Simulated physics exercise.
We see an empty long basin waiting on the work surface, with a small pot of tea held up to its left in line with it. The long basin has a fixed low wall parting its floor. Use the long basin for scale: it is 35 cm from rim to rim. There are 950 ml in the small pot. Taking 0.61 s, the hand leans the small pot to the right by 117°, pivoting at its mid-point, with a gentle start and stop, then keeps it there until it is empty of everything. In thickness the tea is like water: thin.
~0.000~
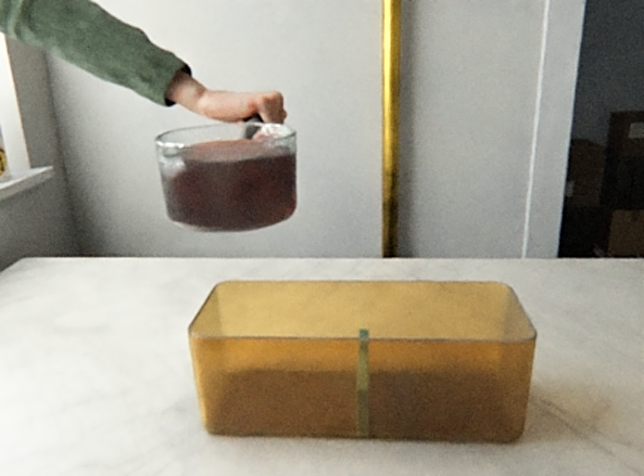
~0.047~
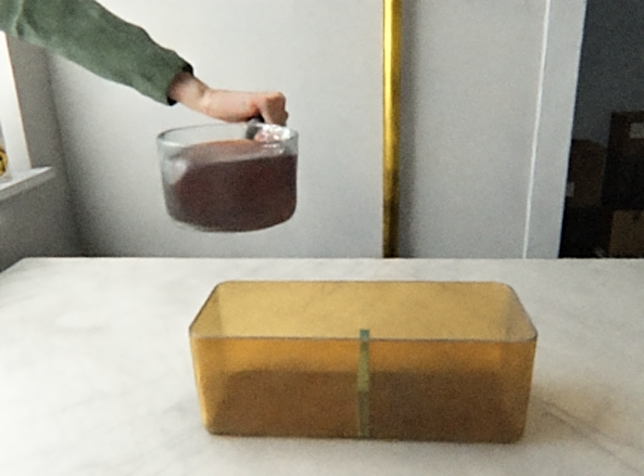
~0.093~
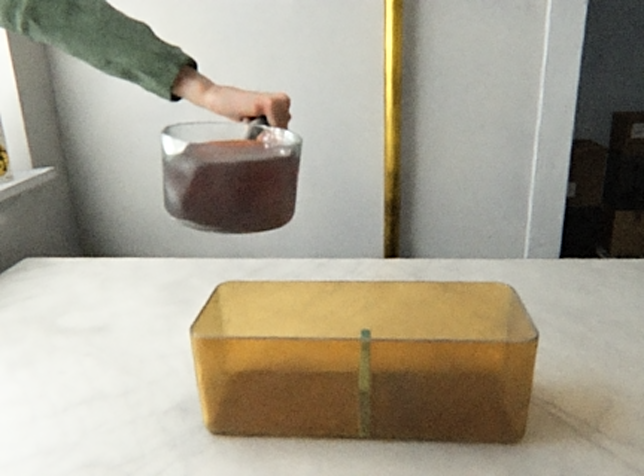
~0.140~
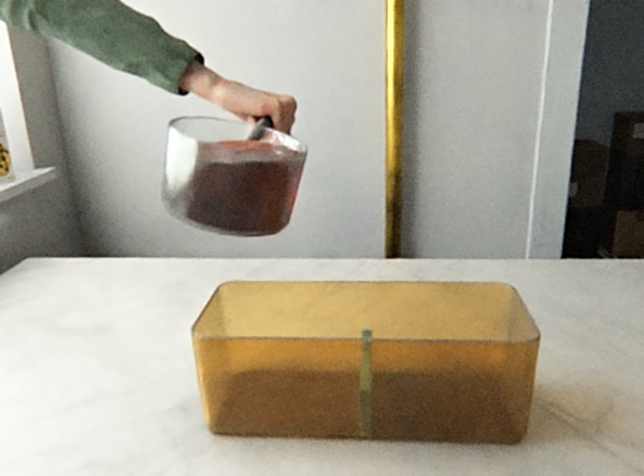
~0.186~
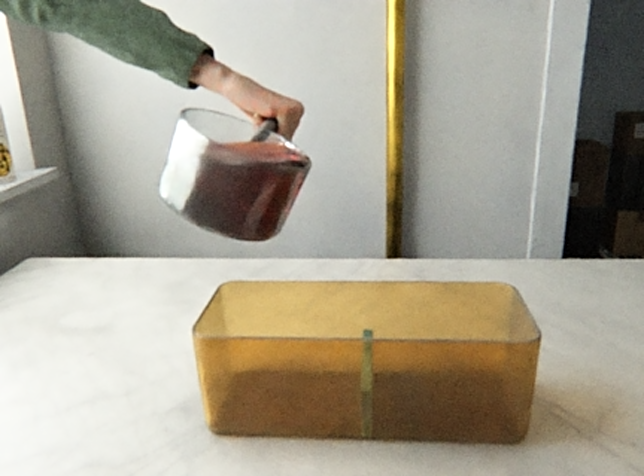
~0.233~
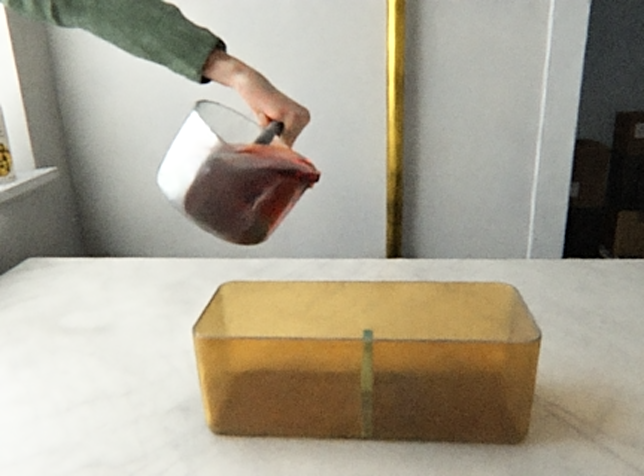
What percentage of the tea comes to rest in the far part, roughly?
32 %.
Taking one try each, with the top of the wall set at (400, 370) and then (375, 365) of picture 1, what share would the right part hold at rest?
Result: 15 per cent, then 20 per cent.
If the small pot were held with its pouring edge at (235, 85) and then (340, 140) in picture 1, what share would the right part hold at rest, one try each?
Result: 10 per cent, then 70 per cent.
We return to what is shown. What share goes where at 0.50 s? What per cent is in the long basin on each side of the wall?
Around 12 on the left side and 20 on the right side.
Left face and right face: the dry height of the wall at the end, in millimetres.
Left roughly 32 mm; right roughly 44 mm.
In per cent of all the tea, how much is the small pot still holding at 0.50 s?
About 26 percent.
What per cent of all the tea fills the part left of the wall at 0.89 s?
Roughly 58 in a hundred.
Then, 0.50 s in, the tilt is 107° and 25 per cent is still to pour, 12 is left of the wall and 19 right of it.
Then, 0.69 s in, the tilt is 117° and 3 per cent is still to pour, 60 is left of the wall and 31 right of it.
Then, 0.89 s in, the tilt is 117° and 0 per cent is still to pour, 59 is left of the wall and 31 right of it.
Then, 1.11 s in, the tilt is 117° and 0 per cent is still to pour, 64 is left of the wall and 32 right of it.
Finally, 64 per cent lies left of the wall, 32 right of it and 4 outside.
